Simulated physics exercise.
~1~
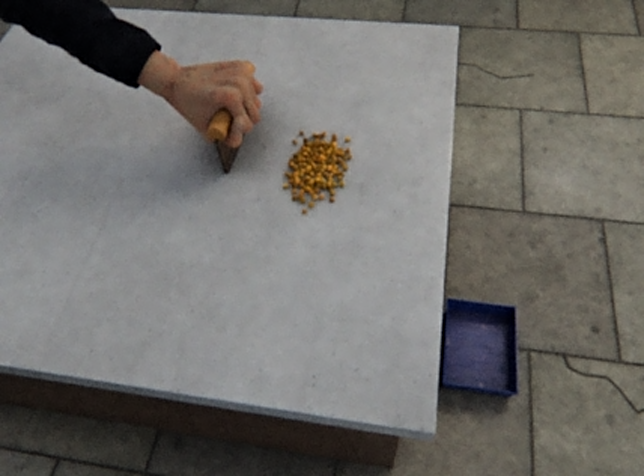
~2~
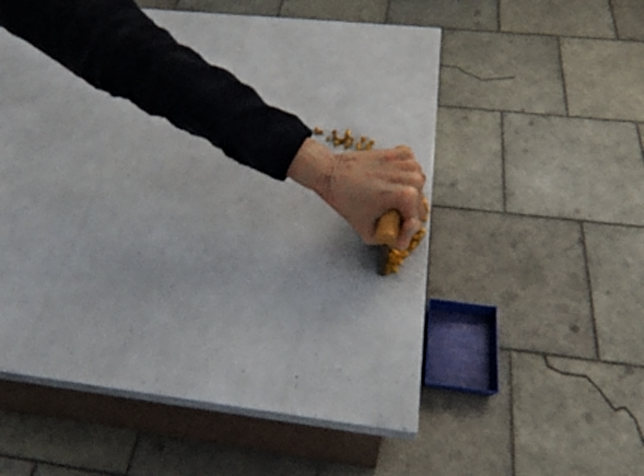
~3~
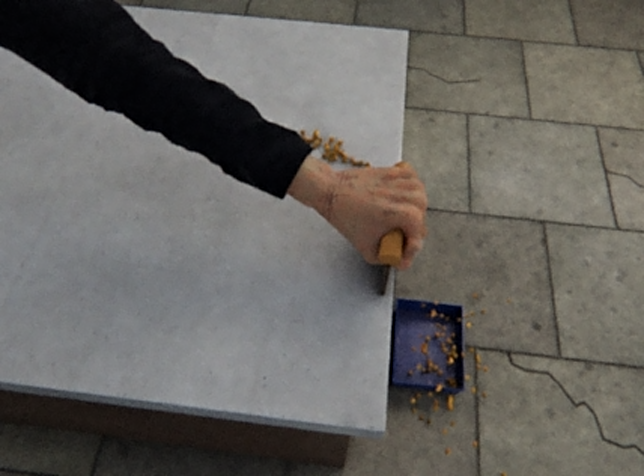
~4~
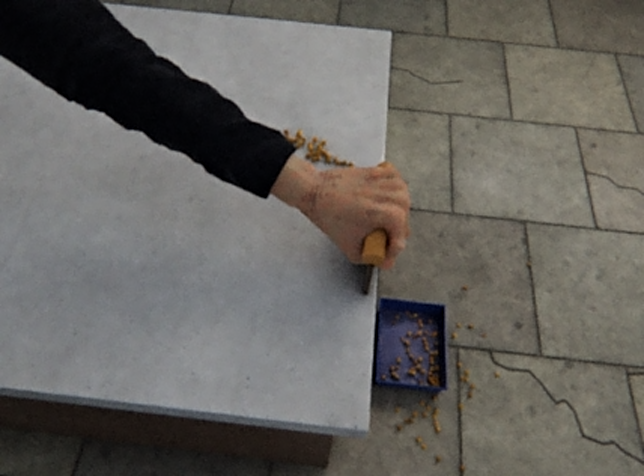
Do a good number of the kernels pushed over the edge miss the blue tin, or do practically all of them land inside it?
A good number miss the tin and end up scattered on the paving around it. A fair share does land inside the tin as well.
